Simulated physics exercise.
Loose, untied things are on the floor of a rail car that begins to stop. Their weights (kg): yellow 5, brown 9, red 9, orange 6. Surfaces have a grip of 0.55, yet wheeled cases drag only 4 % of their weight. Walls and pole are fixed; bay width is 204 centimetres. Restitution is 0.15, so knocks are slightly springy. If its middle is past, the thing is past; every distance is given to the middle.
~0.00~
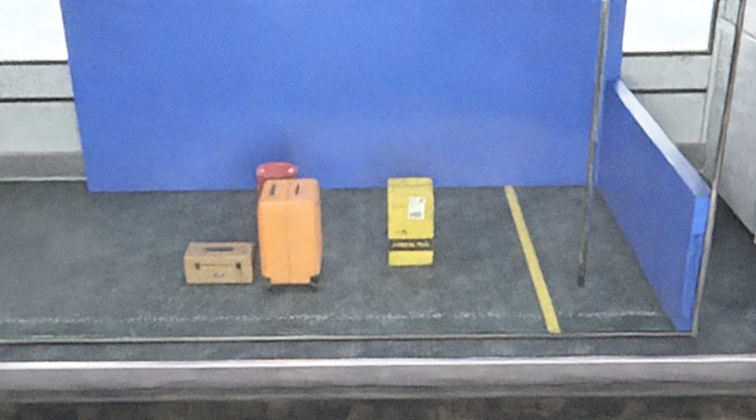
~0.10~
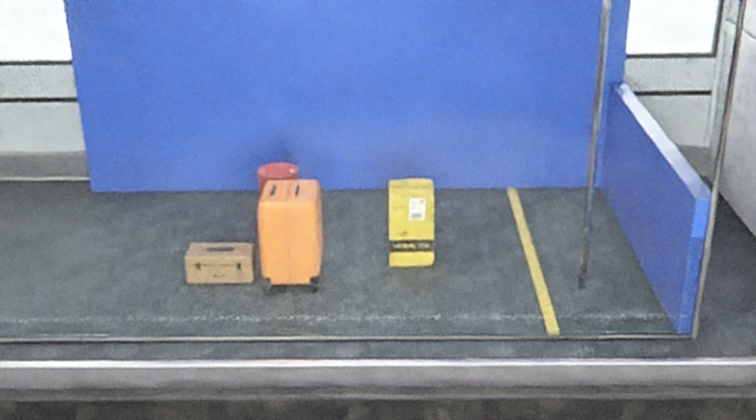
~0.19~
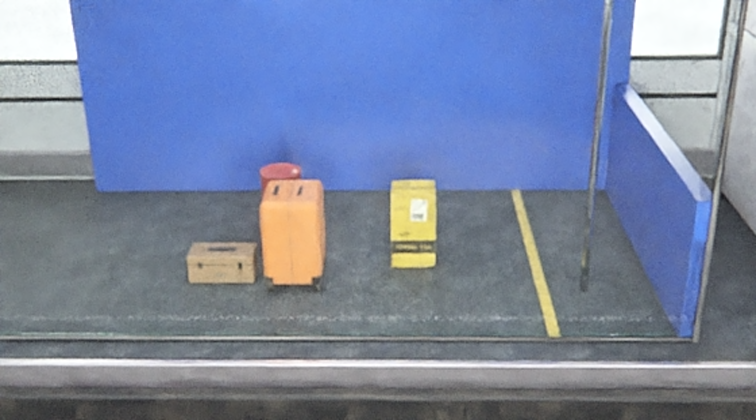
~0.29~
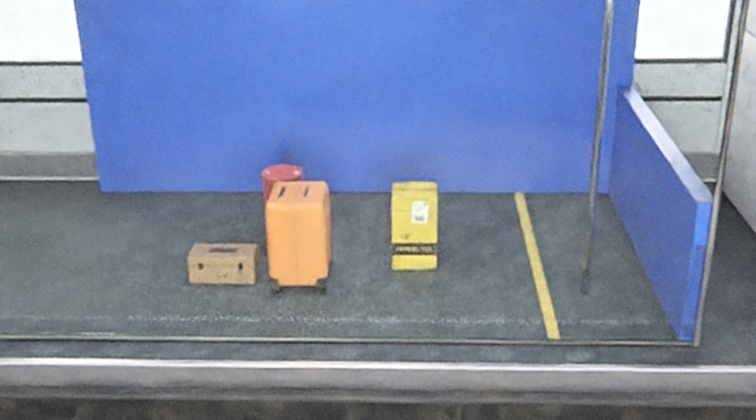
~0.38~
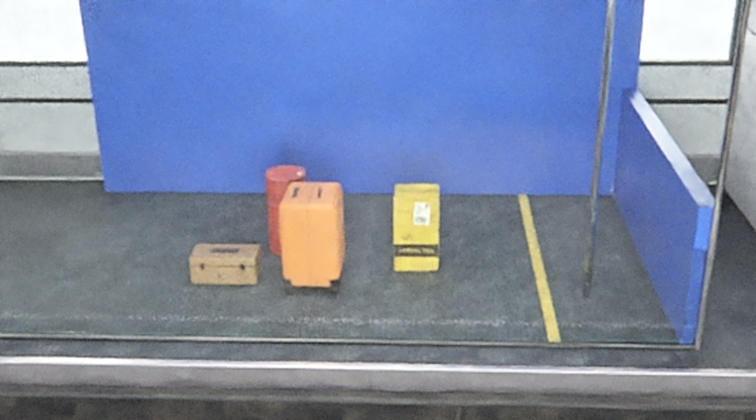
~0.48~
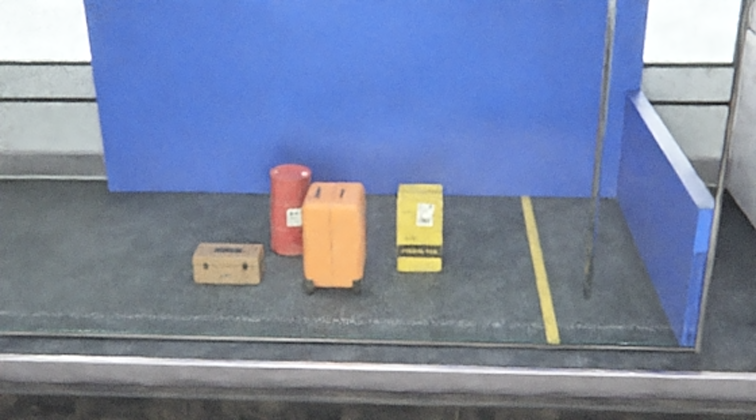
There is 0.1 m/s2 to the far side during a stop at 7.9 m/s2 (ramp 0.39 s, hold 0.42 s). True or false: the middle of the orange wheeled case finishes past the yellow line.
False.
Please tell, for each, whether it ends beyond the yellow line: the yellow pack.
The yellow pack ends up on the far side.
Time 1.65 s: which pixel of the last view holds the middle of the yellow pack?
Near (592, 223).
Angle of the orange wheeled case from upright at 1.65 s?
Around 0° off upright.
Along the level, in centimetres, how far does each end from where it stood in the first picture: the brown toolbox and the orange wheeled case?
Brown toolbox moved 60, orange wheeled case moved 140.
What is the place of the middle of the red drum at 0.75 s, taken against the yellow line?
Some 135 cm short of it.
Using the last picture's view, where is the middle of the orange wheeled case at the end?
In the last picture it ends at roughly (532, 245).
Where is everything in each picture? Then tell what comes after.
Orange wheeled case (291, 235), yellow line (552, 323), in the first picture.
Orange wheeled case (292, 235), in the second picture.
Orange wheeled case (294, 236), in the third picture.
Orange wheeled case (300, 237), in the fourth picture.
Orange wheeled case (313, 238), red drum (287, 211), in the fifth picture.
Orange wheeled case (335, 238), red drum (291, 210), yellow line (552, 334), in the sixth picture.
After 0.75 s the orange wheeled case is 61 cm short of the yellow line, tilted 0°, near (441, 243) in the last picture's view.
After 1.15 s the orange wheeled case is 3 cm short of the yellow line, tilted 0°, near (541, 247) in the last picture's view; the red drum 74 cm short of the yellow line, tilted 90°.
After 1.65 s the orange wheeled case is 8 cm short of the yellow line, tilted 0°, near (532, 245) in the last picture's view; the red drum 69 cm short of the yellow line, tilted 90°.
Final state at 2.5 s, yellow pack crosses the yellow line; brown toolbox stops short of the yellow line; red drum stops short of the yellow line; orange wheeled case stops short of the yellow line.
